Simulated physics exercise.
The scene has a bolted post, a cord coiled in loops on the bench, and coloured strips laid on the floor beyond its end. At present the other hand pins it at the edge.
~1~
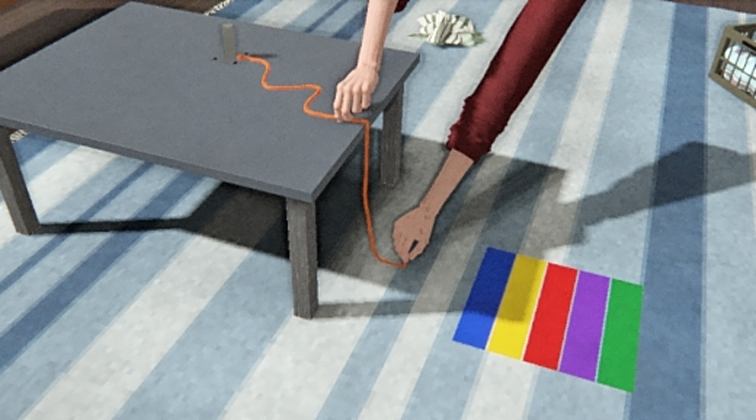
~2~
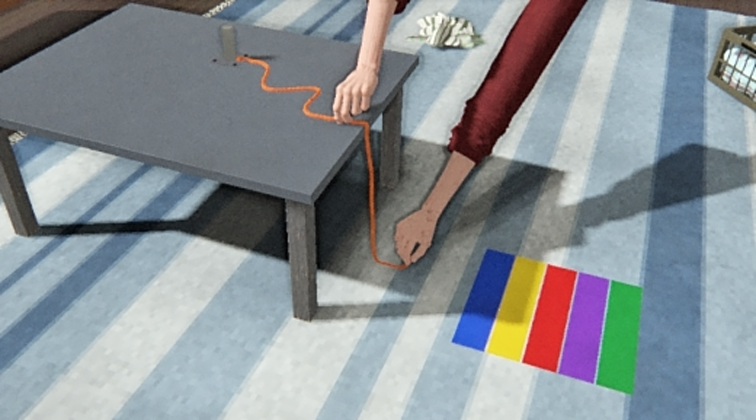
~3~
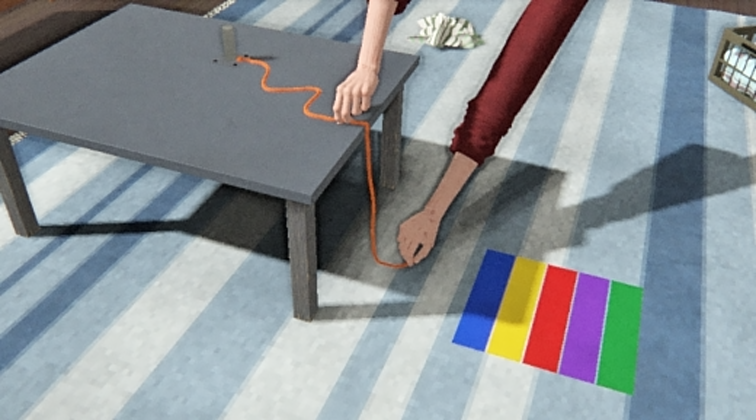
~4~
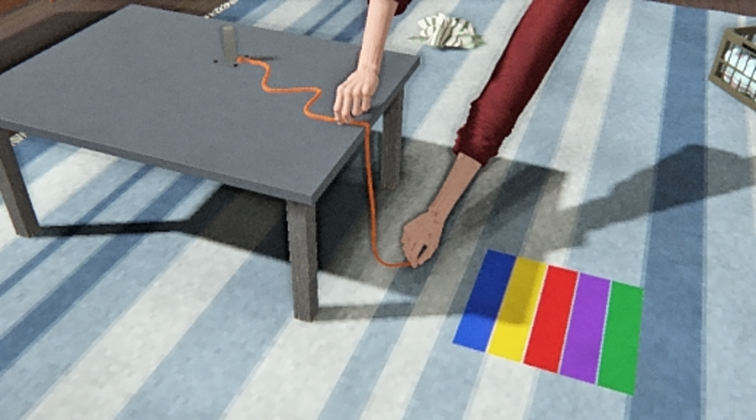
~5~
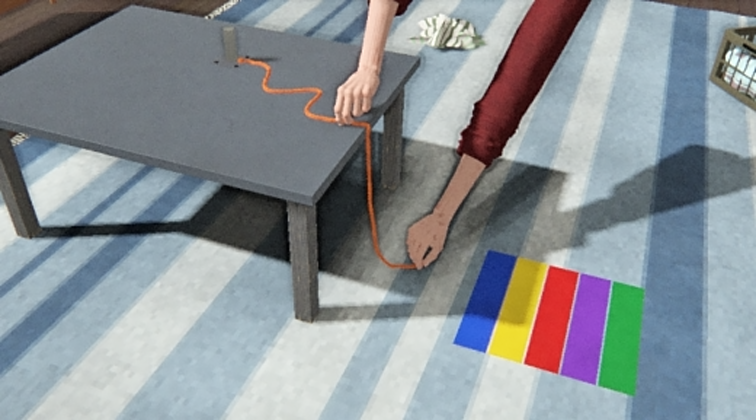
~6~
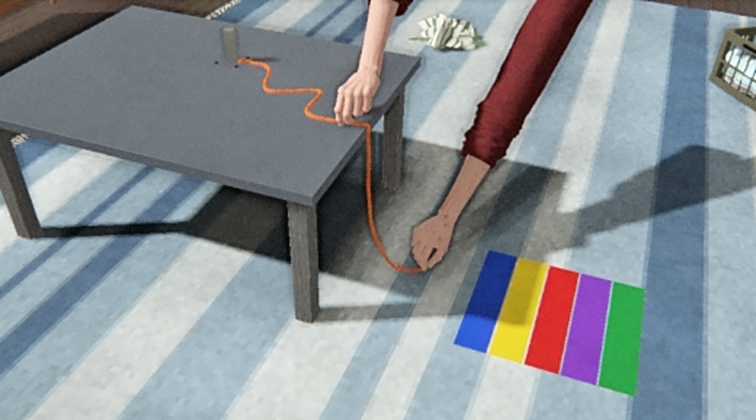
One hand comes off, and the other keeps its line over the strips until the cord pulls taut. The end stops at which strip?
At the purple strip.
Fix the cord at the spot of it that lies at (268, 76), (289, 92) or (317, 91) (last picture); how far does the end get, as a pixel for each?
First try around (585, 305), second around (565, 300), third around (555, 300).
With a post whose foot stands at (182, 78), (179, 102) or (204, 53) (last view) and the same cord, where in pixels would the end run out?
In pixels, the answers are (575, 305), (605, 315) and (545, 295).
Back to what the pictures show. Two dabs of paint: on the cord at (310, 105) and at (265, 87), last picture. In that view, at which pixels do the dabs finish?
The first settles around (365, 114), the second around (295, 84).
Early on, end near (524, 292); over yellow.
Midway, end near (568, 303); over red.
At the end of the slack, end near (596, 310); over purple. It halts on the purple strip.
